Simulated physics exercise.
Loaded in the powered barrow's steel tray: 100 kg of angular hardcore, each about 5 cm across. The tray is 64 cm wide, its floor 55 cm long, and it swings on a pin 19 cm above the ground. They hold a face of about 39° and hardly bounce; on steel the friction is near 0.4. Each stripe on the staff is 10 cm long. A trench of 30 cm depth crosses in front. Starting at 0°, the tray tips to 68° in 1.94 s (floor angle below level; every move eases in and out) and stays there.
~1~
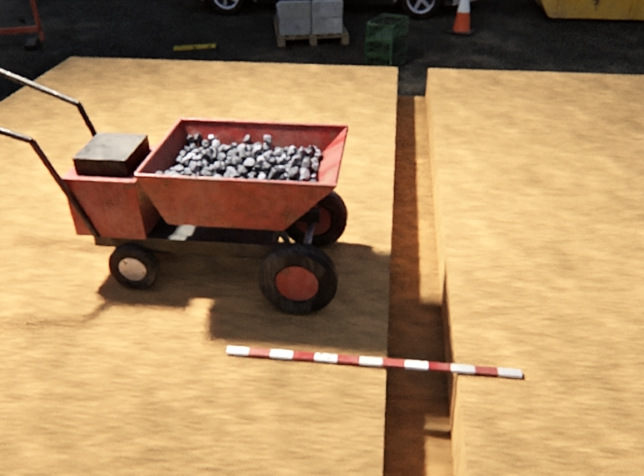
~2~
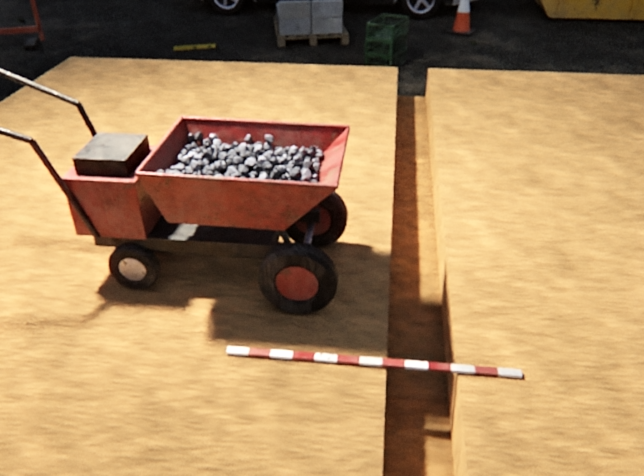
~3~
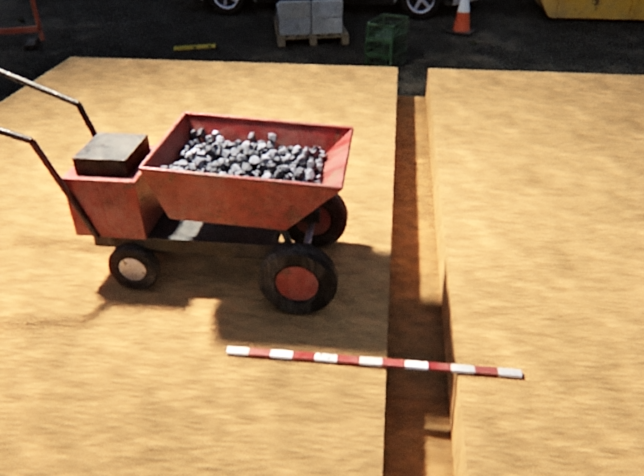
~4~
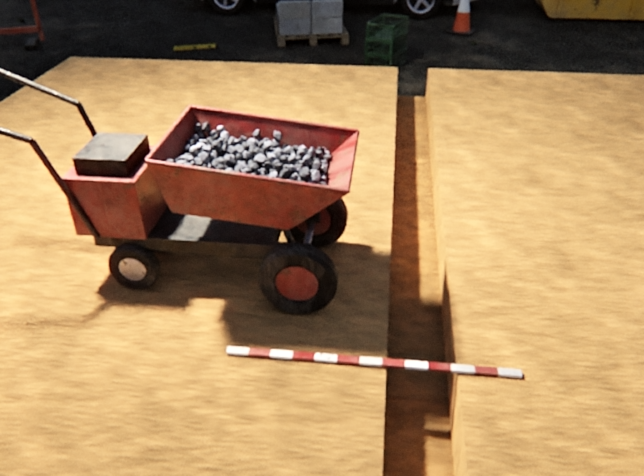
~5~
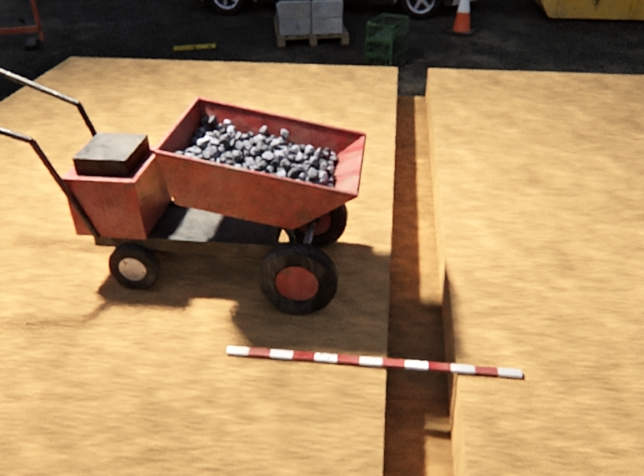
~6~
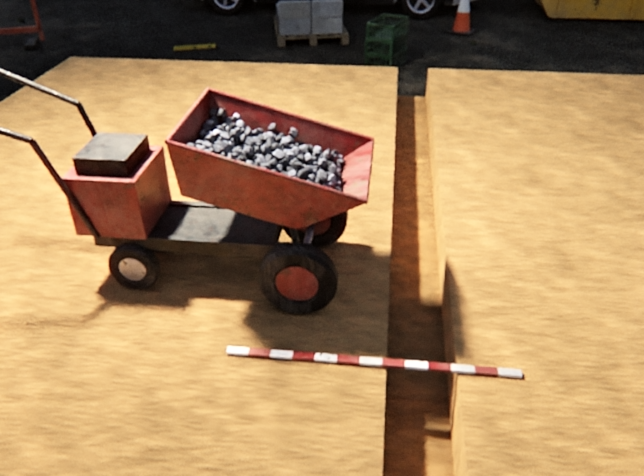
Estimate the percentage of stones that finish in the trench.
Some 77 per cent of it.
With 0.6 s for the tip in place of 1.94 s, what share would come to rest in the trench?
It would be near 45 per cent.
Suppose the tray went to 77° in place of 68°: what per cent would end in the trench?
Then about 75 per cent.
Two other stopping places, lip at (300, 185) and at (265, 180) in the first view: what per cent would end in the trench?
Near 100 per cent from the first place, 60 from the second.
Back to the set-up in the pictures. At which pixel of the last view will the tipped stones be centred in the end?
Near (430, 309).
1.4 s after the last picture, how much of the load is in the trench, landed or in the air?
Some 20 per cent.
Then, 0.9 s after the last picture the floor is at 58°, 100 % in the tray; the foremost stones are at (406, 235).
Then, 1.4 s after the last picture the floor is at 68°, 68 % in the tray, 22 % in the trench, 10 % past the trench; the foremost stones are at (489, 281).
Then, 1.8 s after the last picture the floor is at 68°, 38 % in the tray, 38 % in the trench, 24 % past the trench; the foremost stones are at (522, 292).
Then, 3.7 s after the last picture the floor is at 68°, 1 % in the tray, 77 % in the trench, 22 % past the trench; the foremost stones are at (534, 296).
